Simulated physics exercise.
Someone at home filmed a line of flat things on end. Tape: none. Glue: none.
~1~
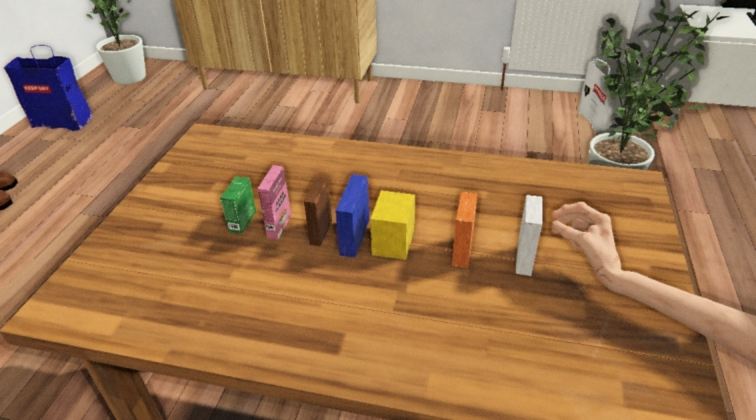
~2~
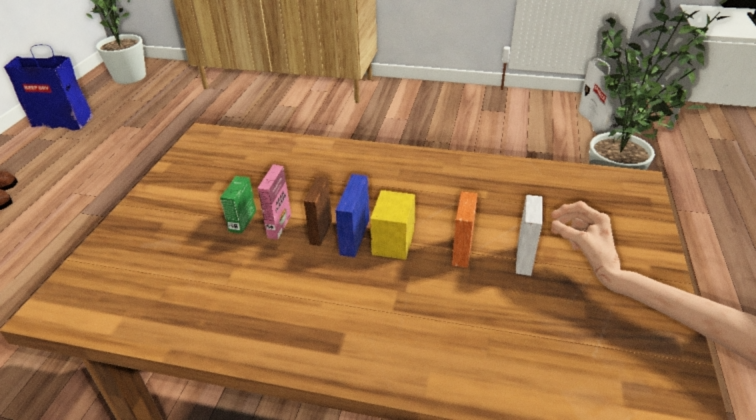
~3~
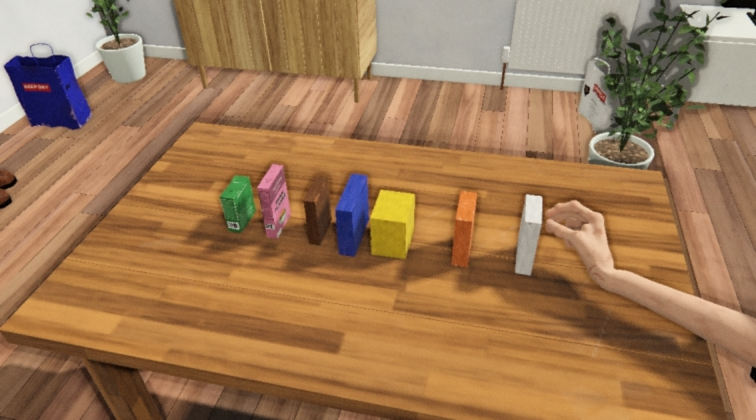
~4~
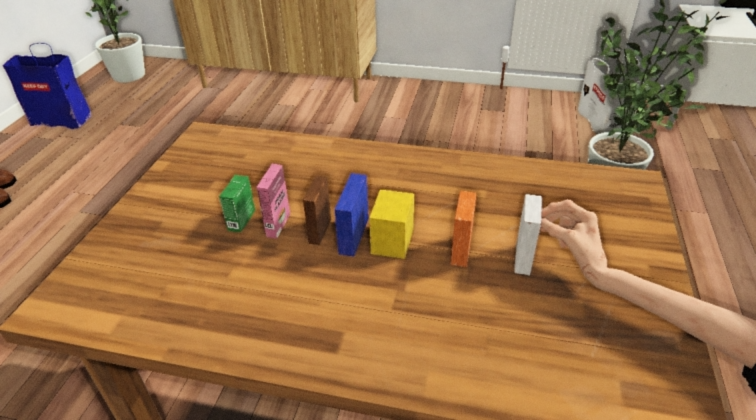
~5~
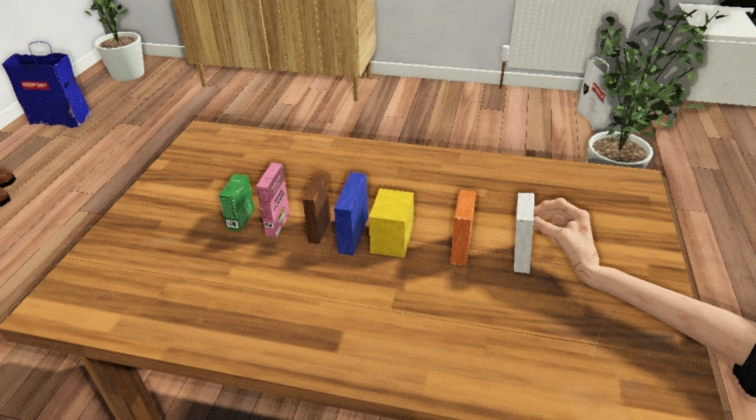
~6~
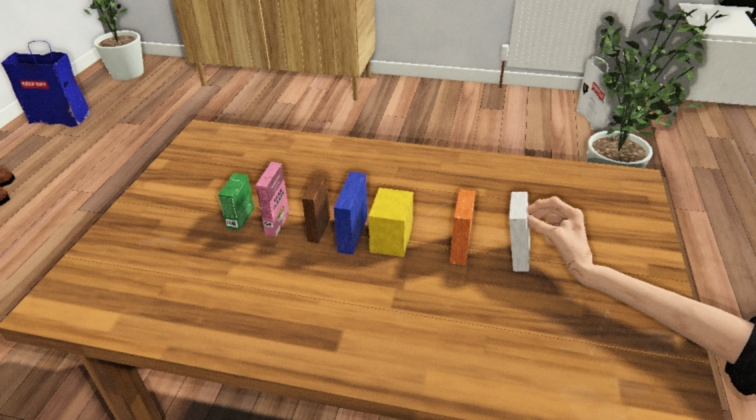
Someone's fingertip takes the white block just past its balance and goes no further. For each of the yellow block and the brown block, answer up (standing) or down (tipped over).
Yellow block - up, brown block - up.
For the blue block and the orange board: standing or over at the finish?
So the blue block does not fall, and the orange board comes down.
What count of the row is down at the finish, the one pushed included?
Total: 2.
Then, 0.20 s on from there, white block 30° over.
Then, 0.40 s on from there, white block 74° over; orange board turned 50° from how it was put.
Then, 0.60 s on from there, white block 76° over; yellow block shifted a little near (379, 221); orange board on its side.
In the end, toppled on the table, orange board; the other 4 unmoved. At the end, from the last picture's camera, yellow block near (379, 221), brown block near (317, 209).
